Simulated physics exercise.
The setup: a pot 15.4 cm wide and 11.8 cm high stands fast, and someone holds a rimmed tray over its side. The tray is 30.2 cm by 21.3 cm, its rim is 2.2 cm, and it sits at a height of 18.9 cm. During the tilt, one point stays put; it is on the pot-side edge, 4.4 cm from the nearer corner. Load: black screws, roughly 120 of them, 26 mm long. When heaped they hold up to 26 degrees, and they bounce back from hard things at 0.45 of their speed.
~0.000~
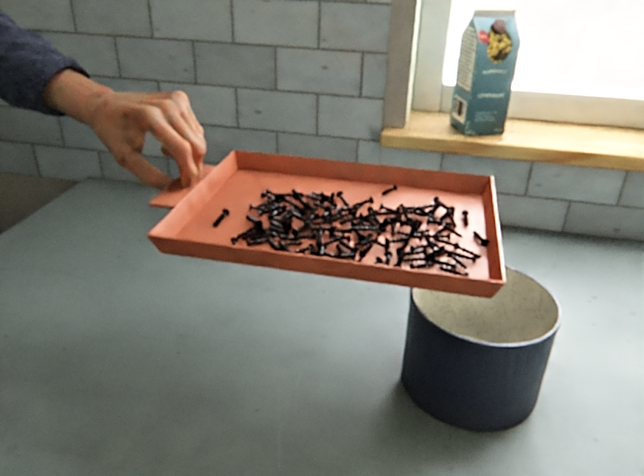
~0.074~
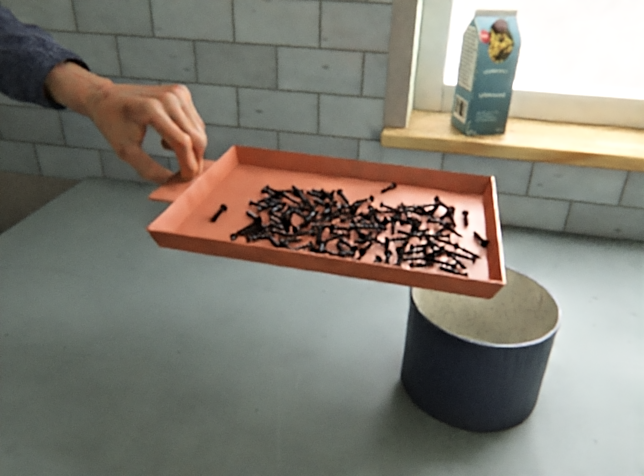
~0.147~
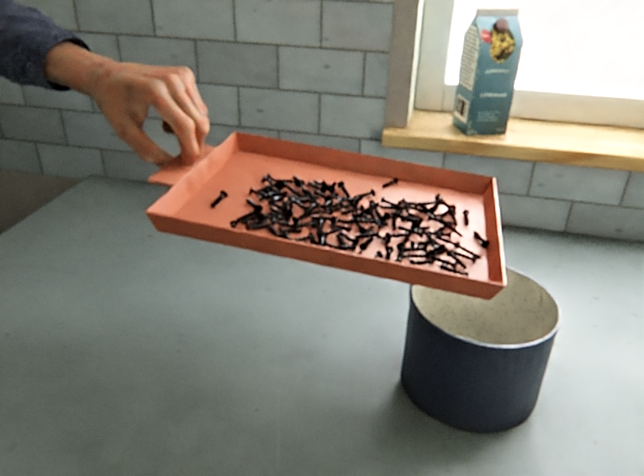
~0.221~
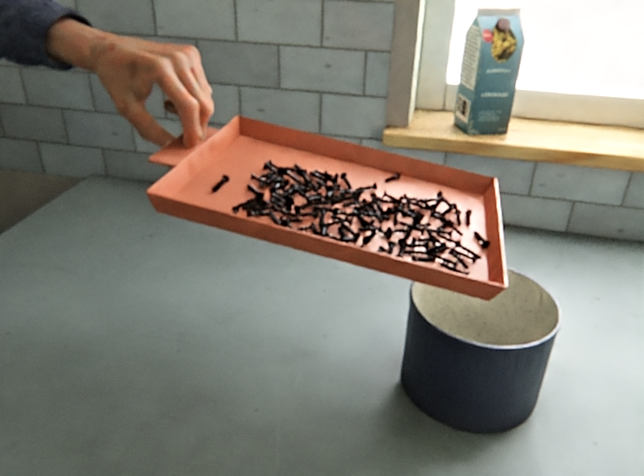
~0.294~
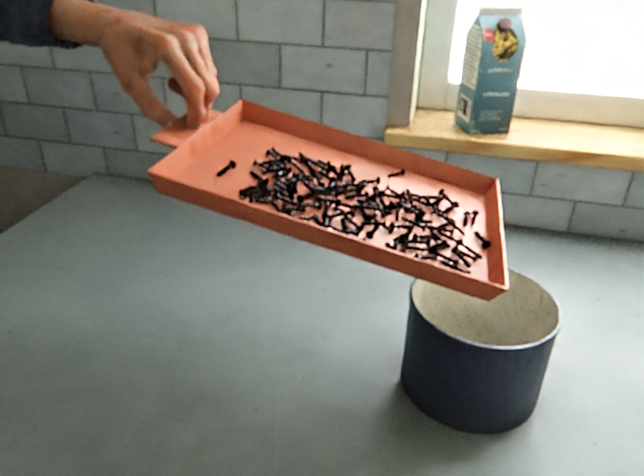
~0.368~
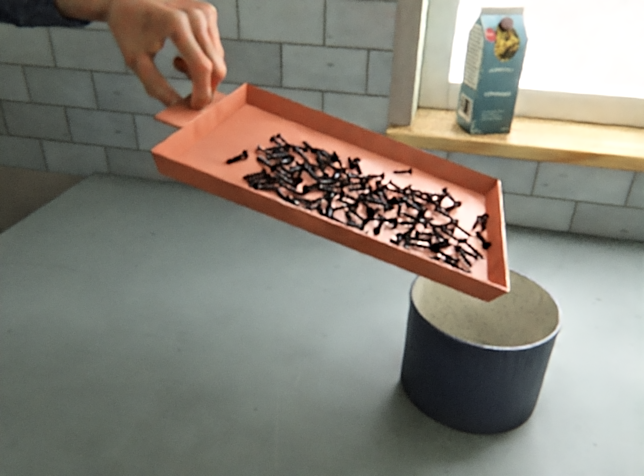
A hand raises the left end of an orange tray of black screws beside a pot.
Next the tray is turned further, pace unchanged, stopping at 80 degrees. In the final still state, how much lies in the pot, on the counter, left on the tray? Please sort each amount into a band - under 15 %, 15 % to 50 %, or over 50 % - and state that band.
Pot: Over 50 %; counter: 15 % to 50 %; left on the tray: Under 15 %.
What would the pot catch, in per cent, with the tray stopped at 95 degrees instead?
Then about 65 per cent.
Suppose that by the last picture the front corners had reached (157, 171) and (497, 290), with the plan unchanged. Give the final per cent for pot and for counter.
The pot gets 5 and the counter 95.
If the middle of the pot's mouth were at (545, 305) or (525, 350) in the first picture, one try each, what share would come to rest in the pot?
70 % and 60 %.
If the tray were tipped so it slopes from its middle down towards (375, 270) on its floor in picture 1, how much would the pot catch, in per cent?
Around 0 percent of them.
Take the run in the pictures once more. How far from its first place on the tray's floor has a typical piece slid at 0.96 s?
By then it sits near 10 cm from where it began.
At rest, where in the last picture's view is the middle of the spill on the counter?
Look close to (559, 457) in the last picture.
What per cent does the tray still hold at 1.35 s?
About 95%.
After 0.96 s, tilt 46 degrees; the tray holds 100 %, the pot 0 %.
Then, at 1.35 s, tilt 66 degrees; the tray holds 95 %, the pot 0 %.
Then, at 1.83 s, tilt 80 degrees; the tray holds 45 %, the pot 20 %.
By 3.1 s all is still; pot 70 %, counter 20 %, tray 5 %.
